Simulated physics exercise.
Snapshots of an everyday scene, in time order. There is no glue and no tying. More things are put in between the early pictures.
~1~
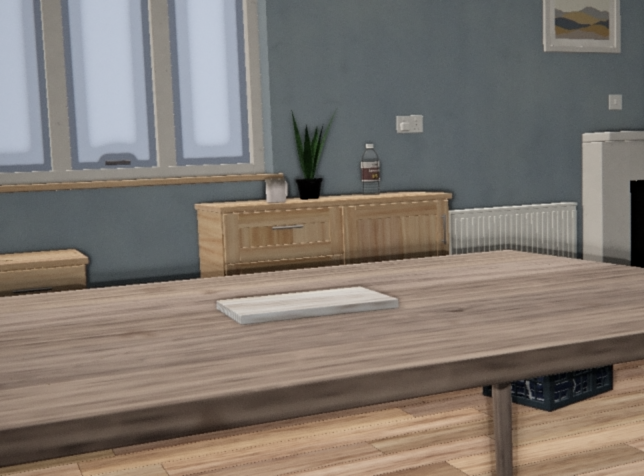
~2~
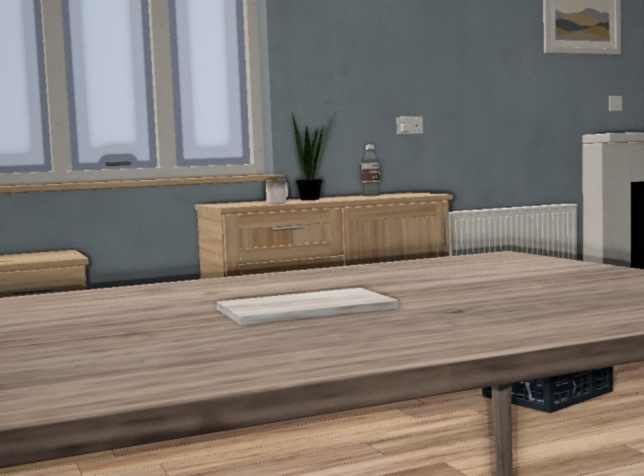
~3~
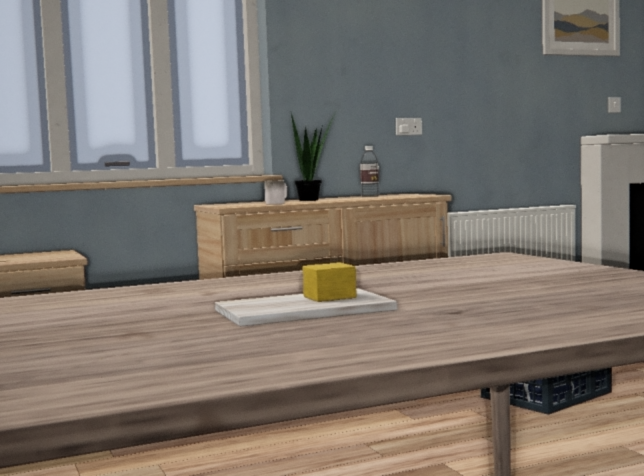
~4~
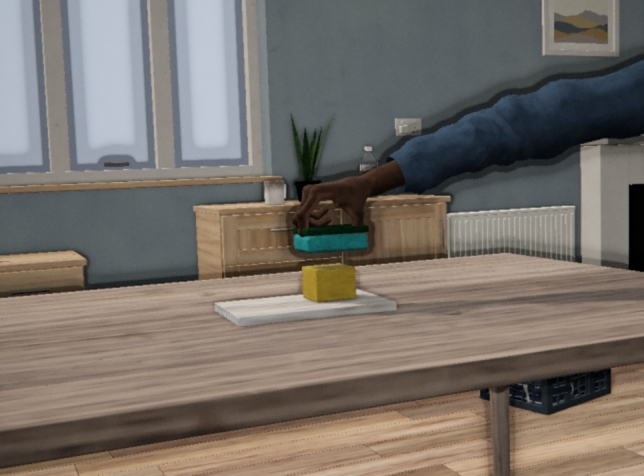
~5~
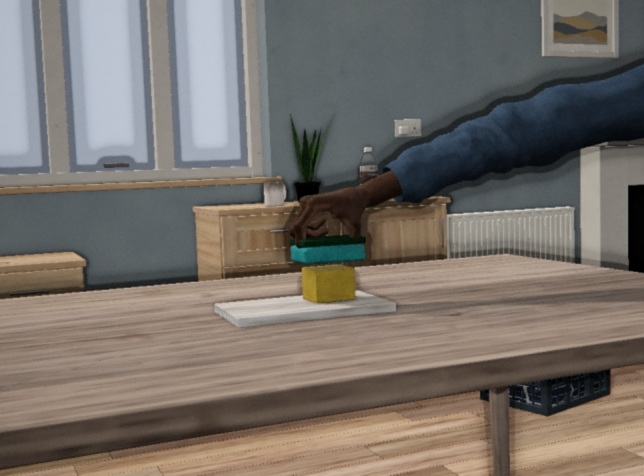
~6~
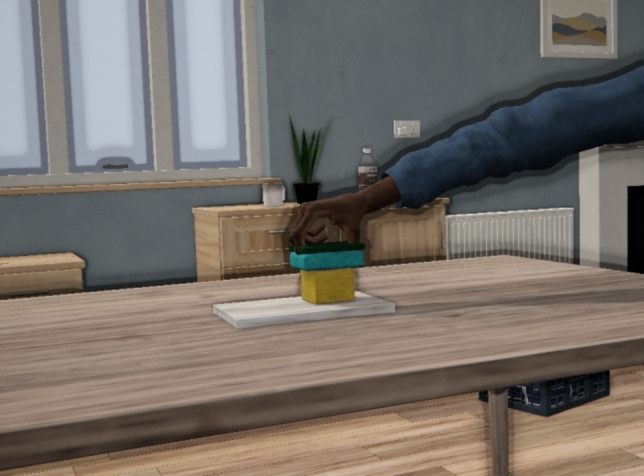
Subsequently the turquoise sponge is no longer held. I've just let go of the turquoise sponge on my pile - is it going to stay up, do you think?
I expect the stack will stand.
Then, 0.80 s on from there, no change.
Then, 1.80 s on from there, turquoise sponge resting near (327, 257).
In the end, all 3 unmoved. At the end, from the last picture's camera, turquoise sponge near (327, 257). The pile keeps its balance.
